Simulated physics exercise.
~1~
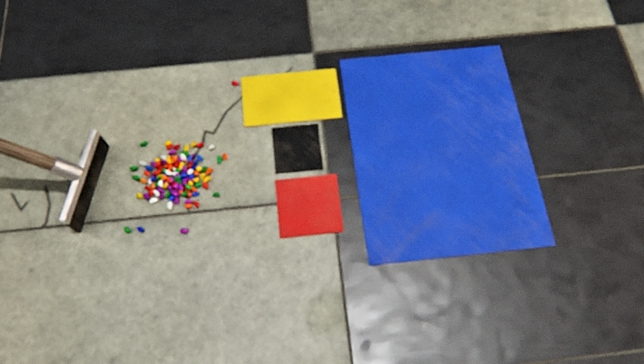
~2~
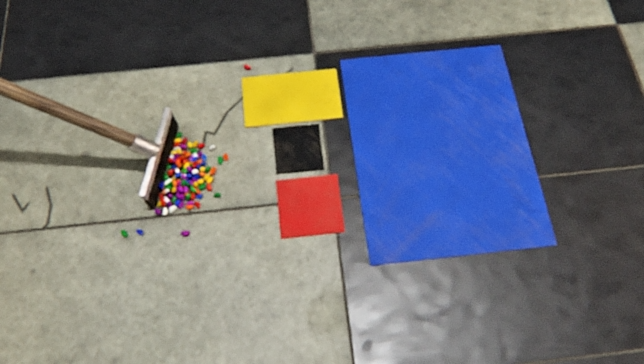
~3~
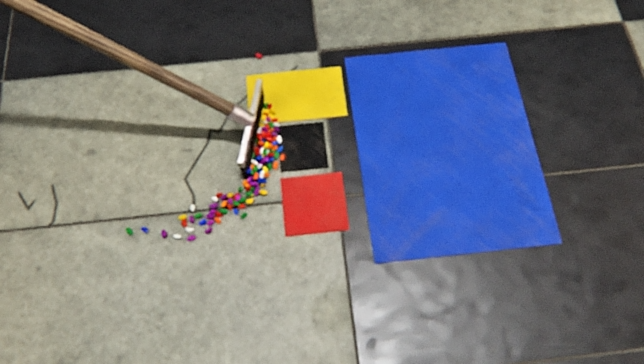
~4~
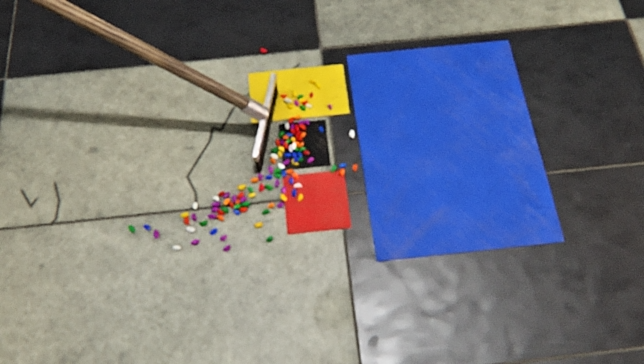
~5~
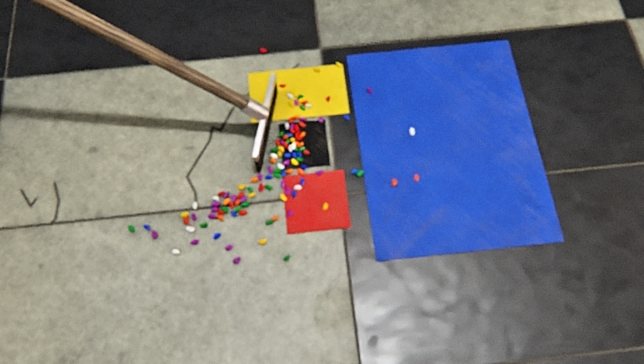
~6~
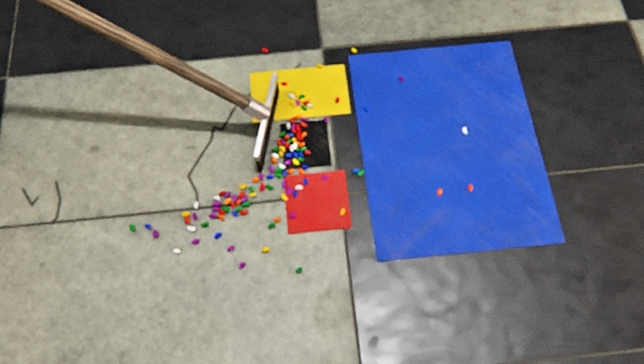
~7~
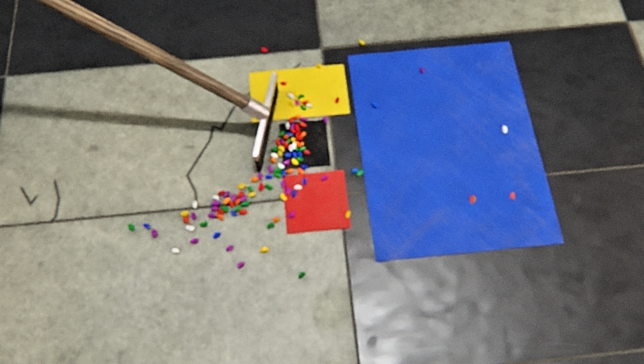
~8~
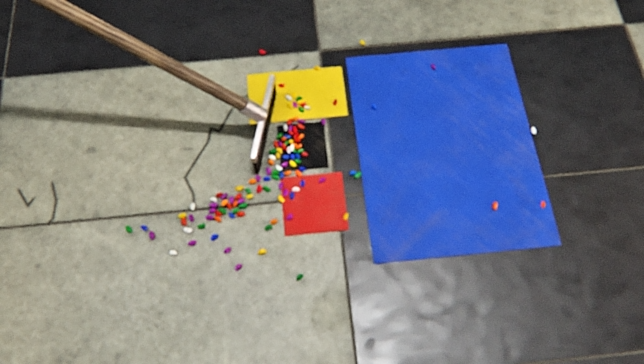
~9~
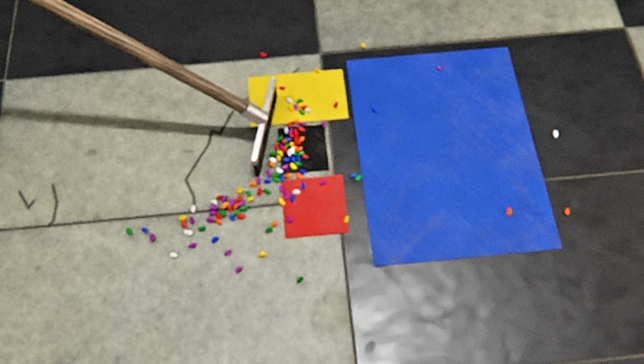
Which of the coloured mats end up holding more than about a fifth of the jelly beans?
Only the black mat does, with a dense cluster left on it by the blade. The yellow, red and blue mats each end up with a smaller share than that.
A squeegee sweeps colourful jelly beans right and stops, leaving them scattered around the black mat.
